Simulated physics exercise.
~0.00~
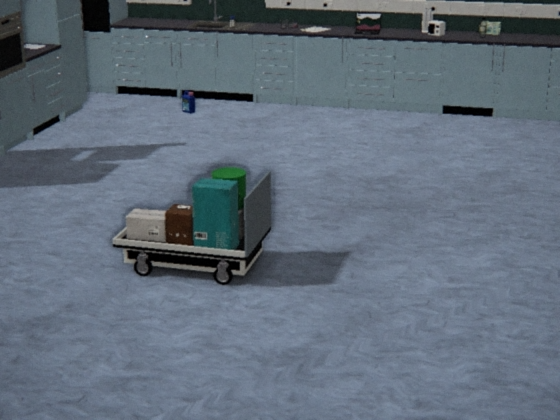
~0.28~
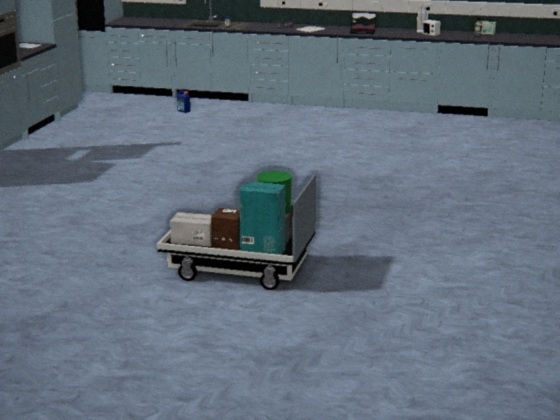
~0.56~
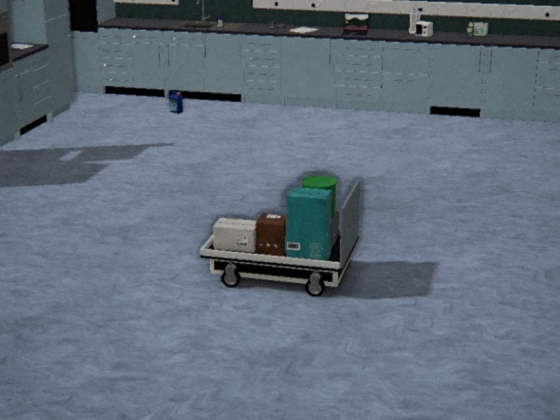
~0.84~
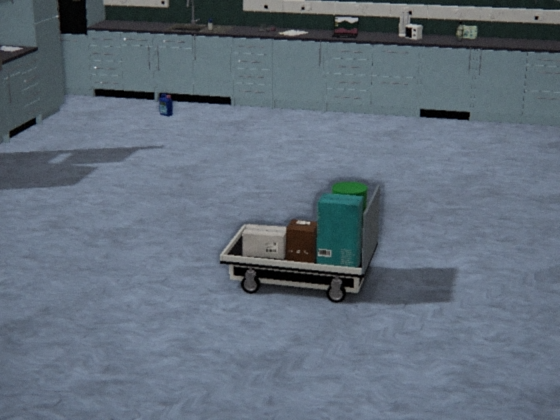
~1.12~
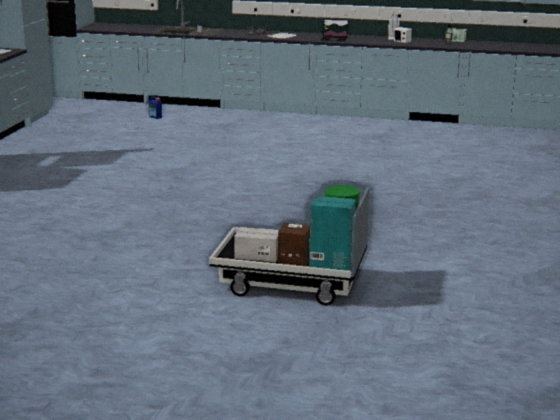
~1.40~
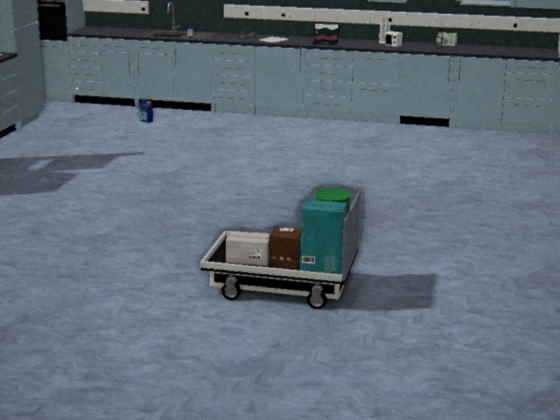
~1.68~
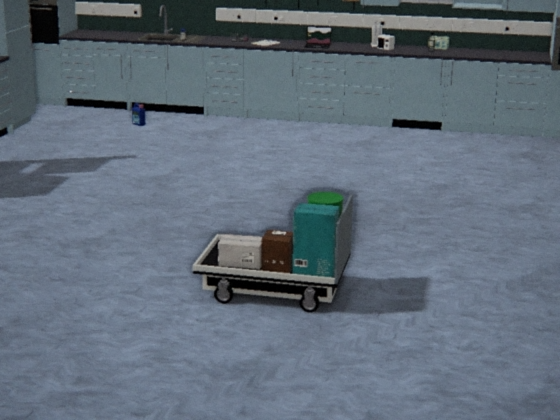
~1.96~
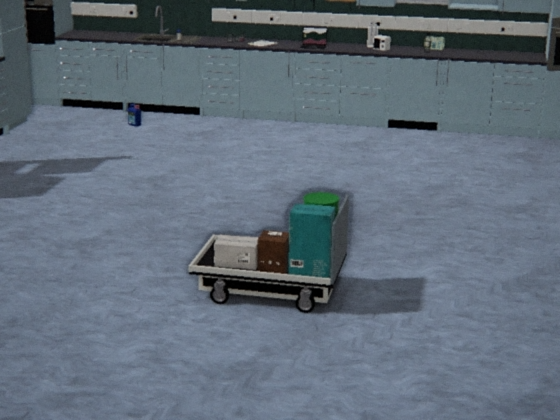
Flat cart carrying a turquoise box, green pail and smaller boxes rolling right across a grey floor, then stopping, turquoise box upright.
